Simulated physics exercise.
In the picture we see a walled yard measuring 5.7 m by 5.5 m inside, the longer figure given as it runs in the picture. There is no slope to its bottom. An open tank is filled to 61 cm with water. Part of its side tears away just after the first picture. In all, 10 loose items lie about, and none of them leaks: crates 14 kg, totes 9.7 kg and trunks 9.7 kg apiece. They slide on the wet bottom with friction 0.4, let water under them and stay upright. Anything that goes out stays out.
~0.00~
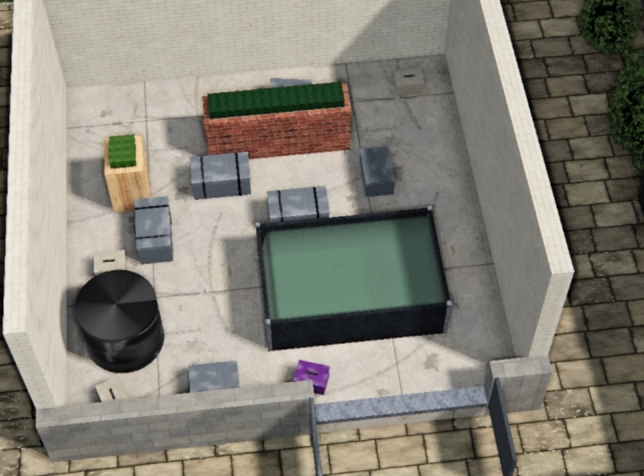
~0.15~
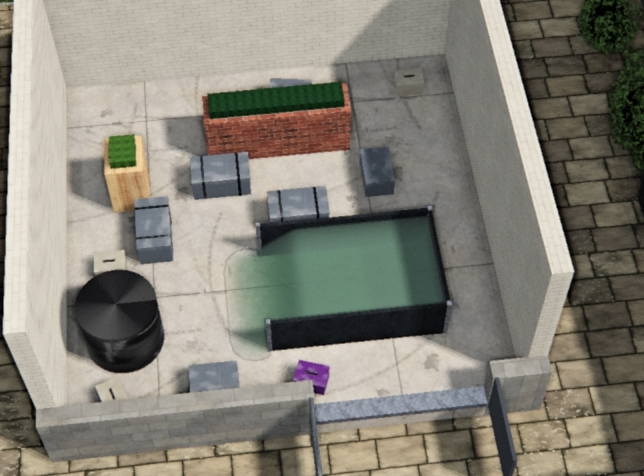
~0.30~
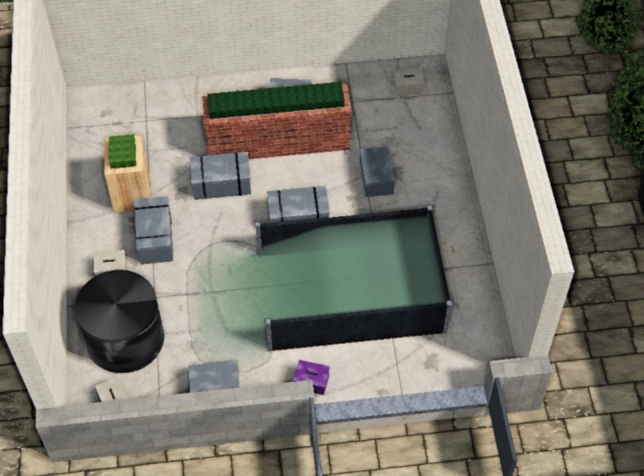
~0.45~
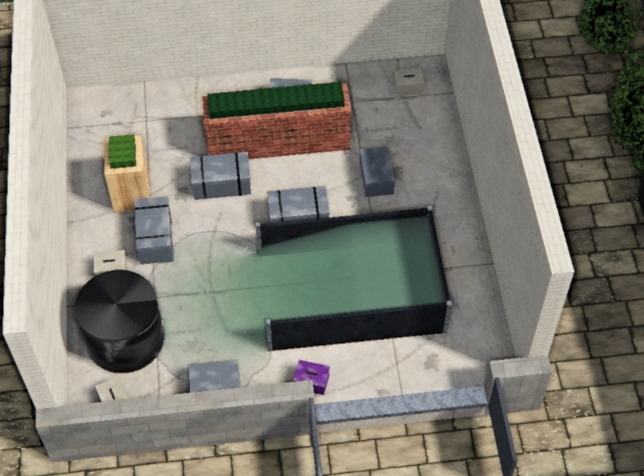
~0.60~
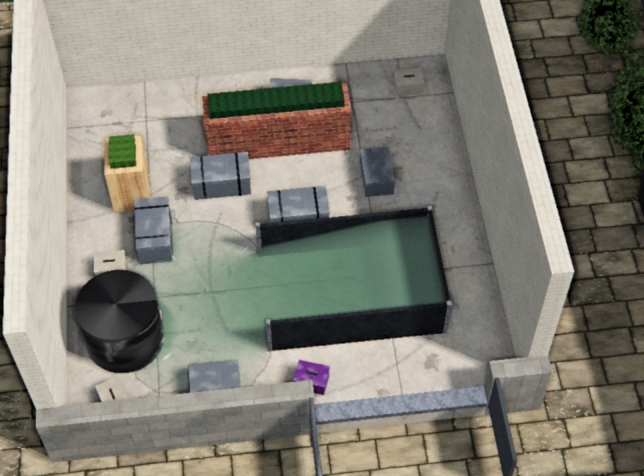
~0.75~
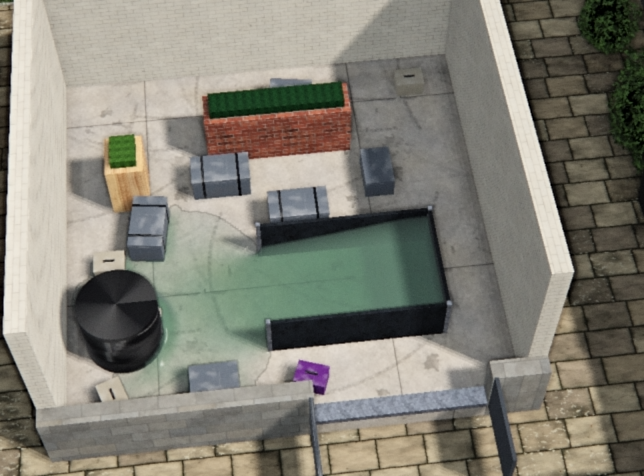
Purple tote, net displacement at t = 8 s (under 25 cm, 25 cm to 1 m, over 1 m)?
It ends well away.
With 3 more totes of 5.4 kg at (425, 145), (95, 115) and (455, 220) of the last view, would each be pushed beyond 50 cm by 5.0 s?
First inside the limit, then outside the limit, then inside the limit.
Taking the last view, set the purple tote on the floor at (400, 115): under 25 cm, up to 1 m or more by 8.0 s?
In the end it goes partway.
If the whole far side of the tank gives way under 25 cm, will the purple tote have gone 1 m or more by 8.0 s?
Then the purple tote barely shifts.
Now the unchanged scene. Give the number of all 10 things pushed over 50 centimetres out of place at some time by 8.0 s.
I count 10 of them.
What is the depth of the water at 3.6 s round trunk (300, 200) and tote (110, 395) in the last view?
Roughly 0 and 22 cm.
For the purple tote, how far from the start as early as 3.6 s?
I'd guess some 40 cm by then.
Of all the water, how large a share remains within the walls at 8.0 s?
Close to 94 in a hundred parts remain.
After 1.6 s the purple tote is near (312, 373), 0.0 m from its start, aground; 0 of 10 are out; 3 afloat.
After 3.6 s the purple tote is near (341, 361), 0.4 m from its start, aground; 0 of 10 are out; 3 afloat.
After 5.6 s the purple tote is near (446, 348), 1.7 m from its start, aground; 0 of 10 are out; 4 afloat.
After 8.0 s the purple tote is near (498, 347), 2.4 m from its start, aground; 1 of 10 are out; 7 afloat.
